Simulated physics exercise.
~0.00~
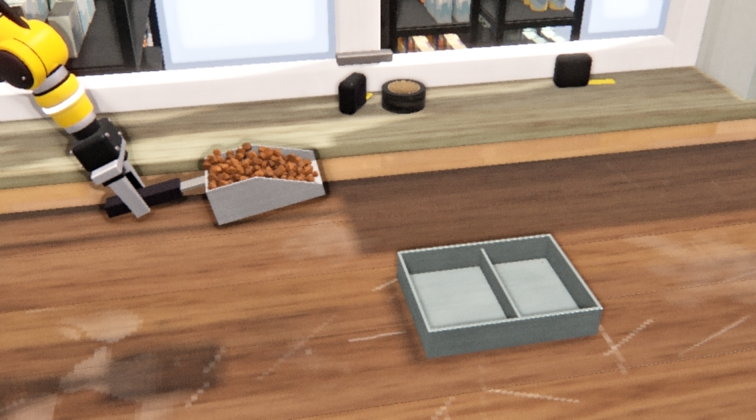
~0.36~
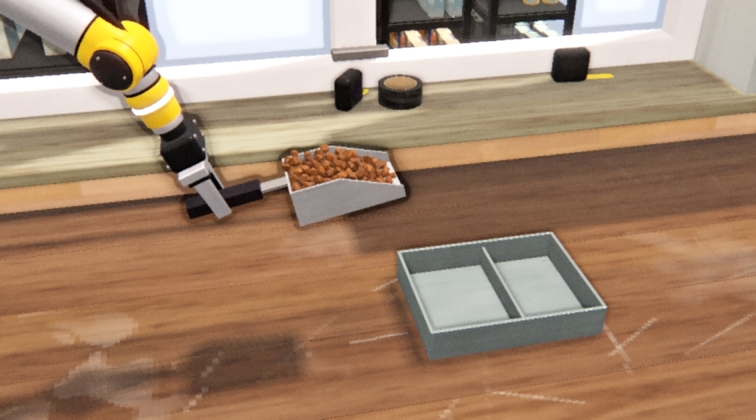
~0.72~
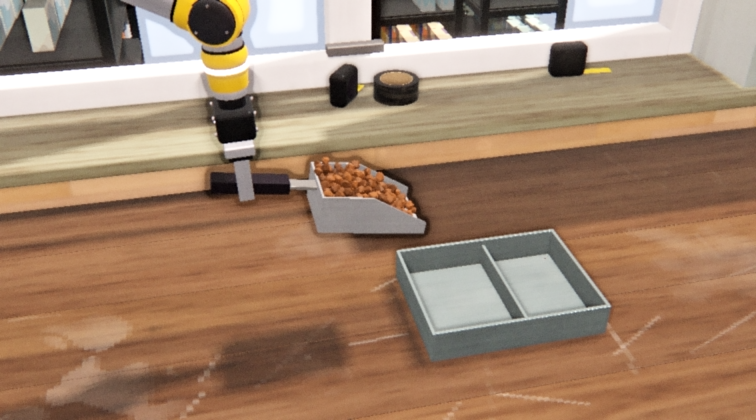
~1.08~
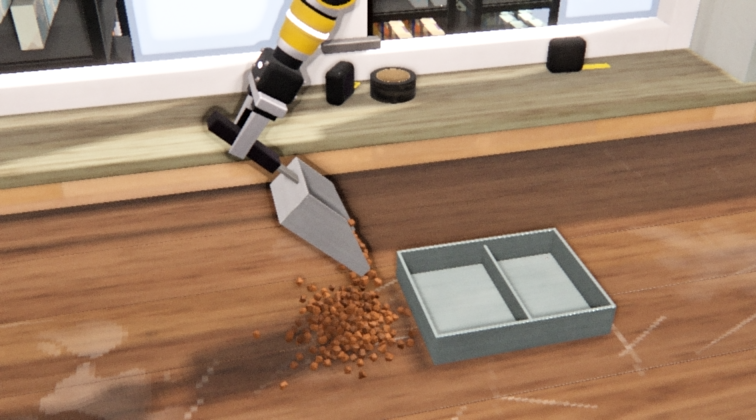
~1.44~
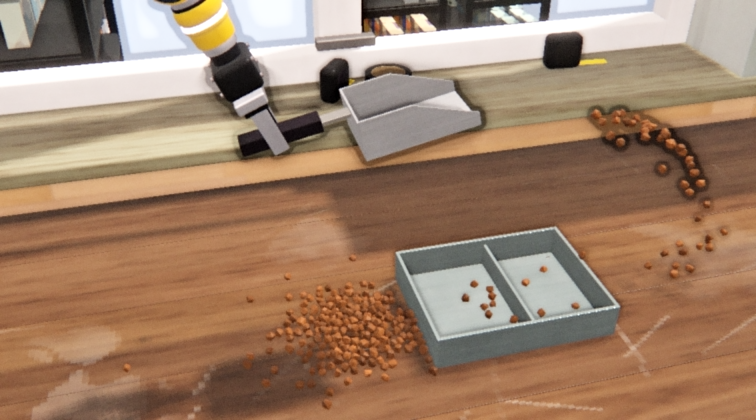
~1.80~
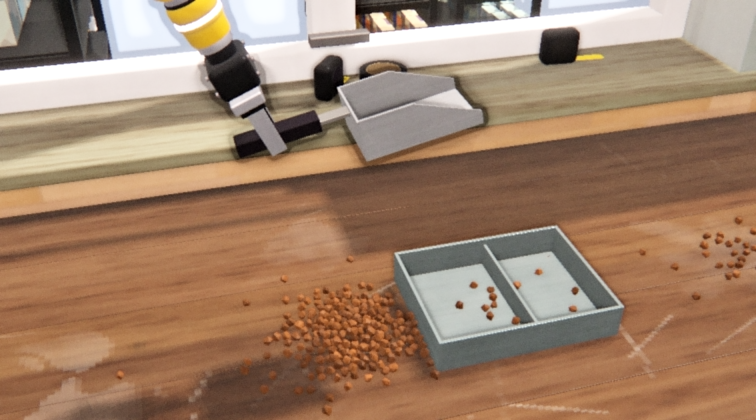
On a wooden counter by a window, a robotic gripper carries a scoop of brown pellets rightward, tips it beside a divided grey tray and swings it back up, leaving most pellets scattered on the counter and only a few in the tray's two compartments.
